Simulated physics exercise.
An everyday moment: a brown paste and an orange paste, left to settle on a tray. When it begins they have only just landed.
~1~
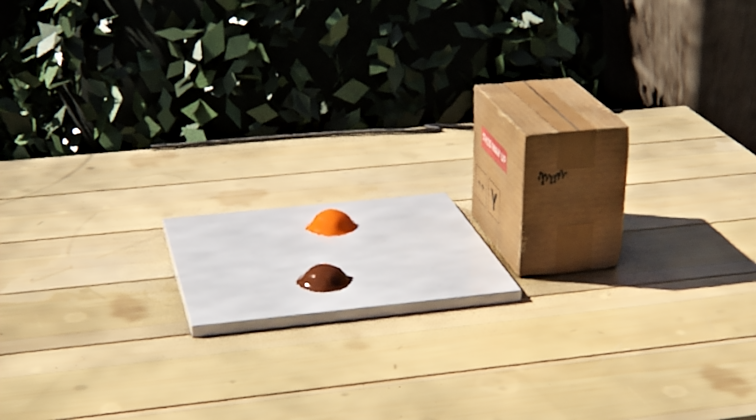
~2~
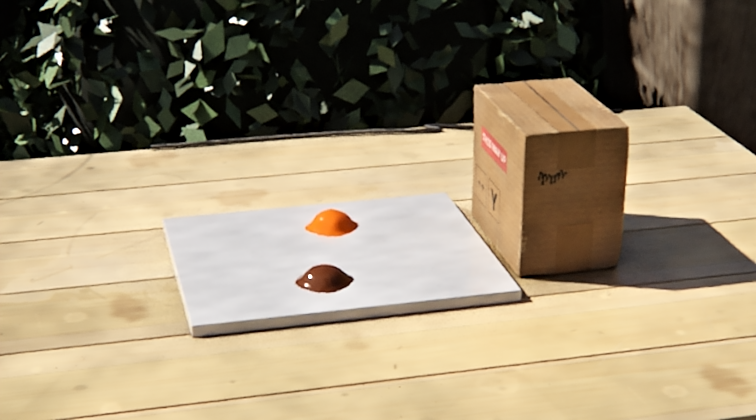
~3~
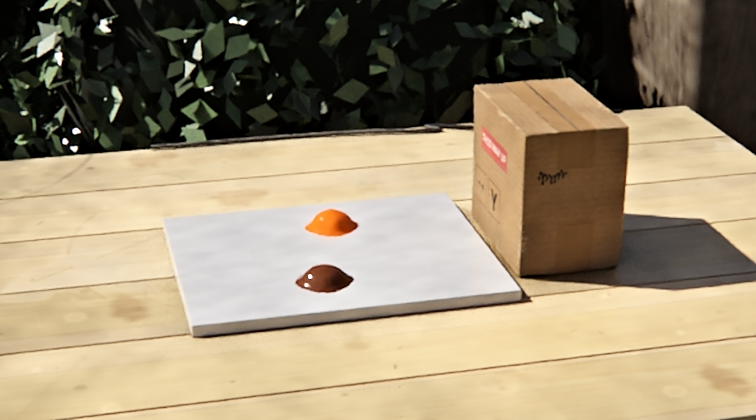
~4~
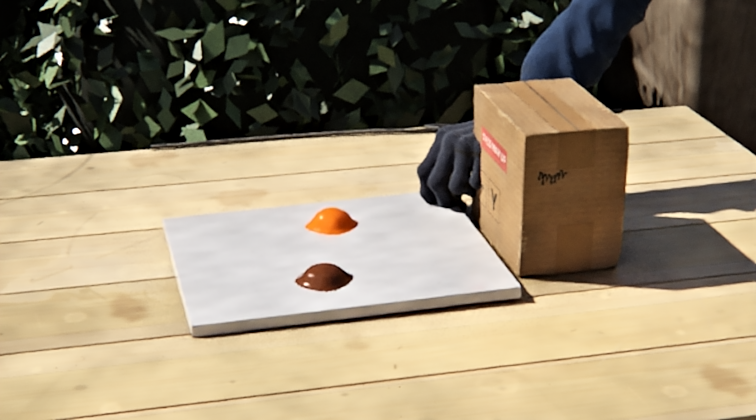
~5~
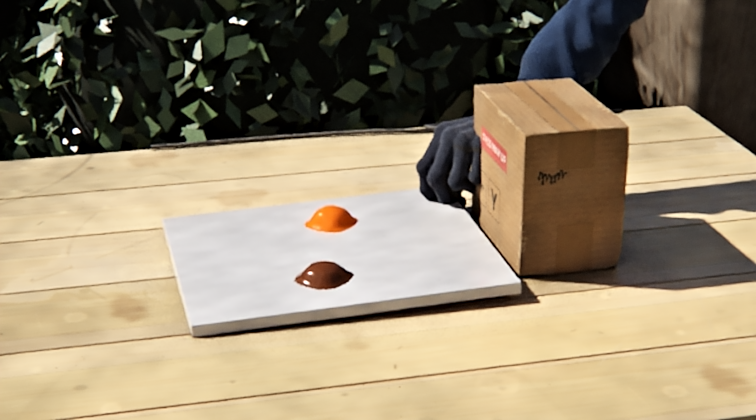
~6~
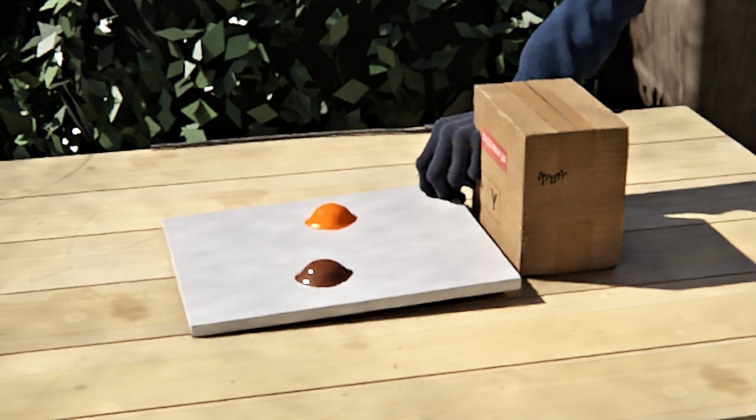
The clip opens on a pale tray lying flat on a wooden table, with an orange mound behind a brown one and a cardboard box at the right. A dark-gloved hand then reaches in from behind the box, takes the tray's right end and raises it slightly, while both mounds keep their shape.
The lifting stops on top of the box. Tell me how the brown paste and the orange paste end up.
Take the brown paste first: It keeps its place; then the orange paste keeps its place.
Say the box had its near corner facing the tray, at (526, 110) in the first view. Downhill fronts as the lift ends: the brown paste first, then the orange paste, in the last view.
The first one stops at (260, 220), and after it the second at (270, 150).
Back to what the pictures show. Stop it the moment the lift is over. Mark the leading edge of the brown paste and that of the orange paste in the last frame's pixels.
Taking them in order, that's (274, 229) and (281, 160).
A moment on, slope about 32°; the brown paste has not moved; the orange paste has not moved.
Further on, the brown paste has not moved; the orange paste has not moved.
When it is over, slope about 32°; the brown paste has not moved; the orange paste has not moved.
